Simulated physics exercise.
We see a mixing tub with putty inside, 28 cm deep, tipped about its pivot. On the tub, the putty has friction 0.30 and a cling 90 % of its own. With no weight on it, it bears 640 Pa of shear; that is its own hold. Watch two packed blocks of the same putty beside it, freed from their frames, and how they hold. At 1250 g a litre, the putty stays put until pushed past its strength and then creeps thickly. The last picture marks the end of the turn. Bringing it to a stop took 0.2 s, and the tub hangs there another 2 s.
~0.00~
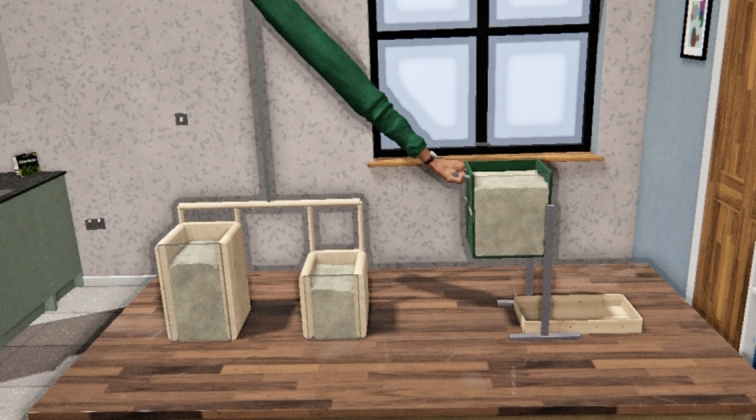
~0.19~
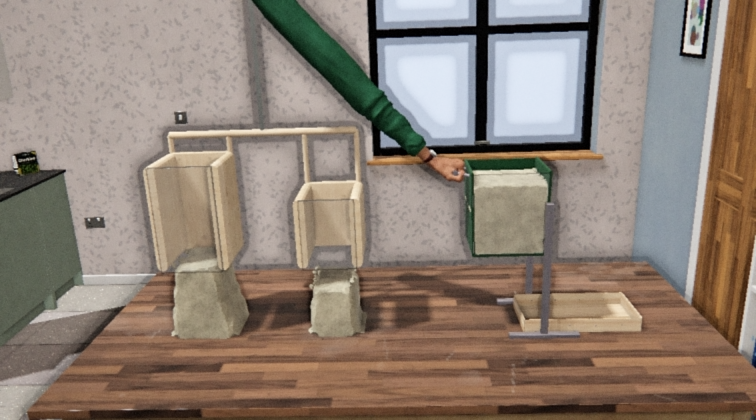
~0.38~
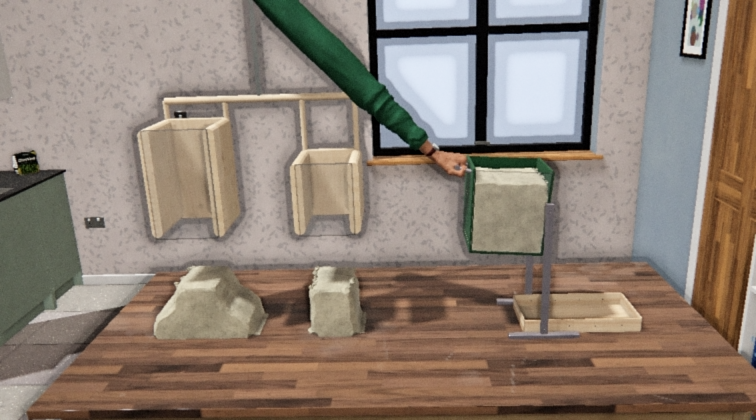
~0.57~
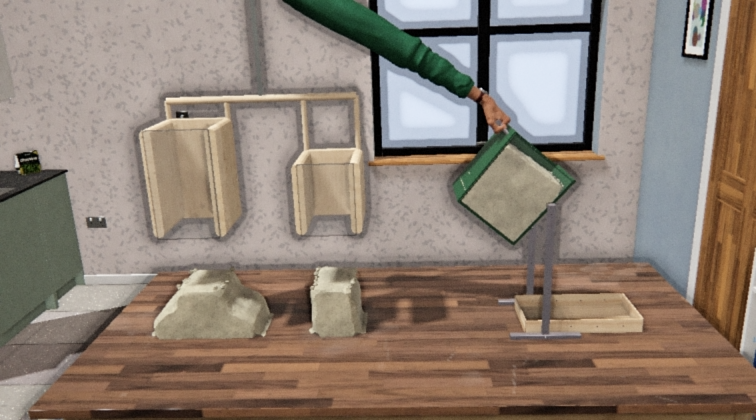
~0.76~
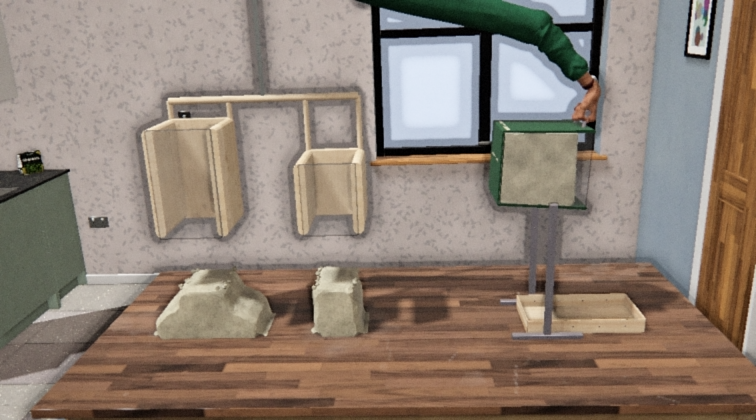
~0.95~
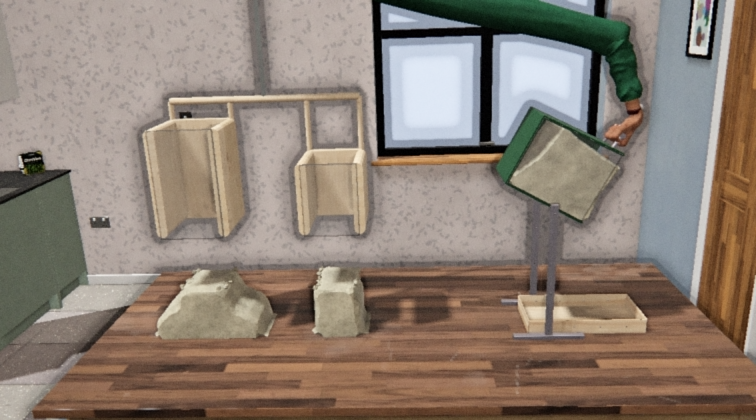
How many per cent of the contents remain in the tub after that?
0 %.
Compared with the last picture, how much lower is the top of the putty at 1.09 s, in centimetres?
Roughly 12 cm.
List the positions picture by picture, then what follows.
In the first picture, handle-side rim at (475, 176), tilt 0 degrees; top of the putty at (541, 186); blocks stand 31 cm, 20 cm (left to right).
In the second picture, handle-side rim at (474, 174), tilt 0 degrees; top of the putty at (541, 184); blocks stand 28 cm, 19 cm (left to right).
In the third picture, handle-side rim at (476, 170), tilt 4 degrees; top of the putty at (481, 183); blocks stand 20 cm, 19 cm (left to right).
In the fourth picture, handle-side rim at (517, 134), tilt 40 degrees; top of the putty at (511, 149); blocks stand 19 cm, 19 cm (left to right).
In the fifth picture, handle-side rim at (594, 133), tilt 93 degrees; top of the putty at (514, 135); blocks stand 19 cm, 19 cm (left to right).
In the sixth picture, handle-side rim at (622, 156), tilt 118 degrees; top of the putty at (566, 131); blocks stand 19 cm, 19 cm (left to right).
After 1.09 s, the tub is at 118 degrees and holds 54 %.
After 1.26 s, the tub is at 118 degrees and holds 11 %.
After 1.43 s, the tub is at 118 degrees and holds 0 %.
After 1.60 s, the tub is at 118 degrees and holds 0 %.
After 2.95 s, at the end, the tub is at 118 degrees and holds 0 %.
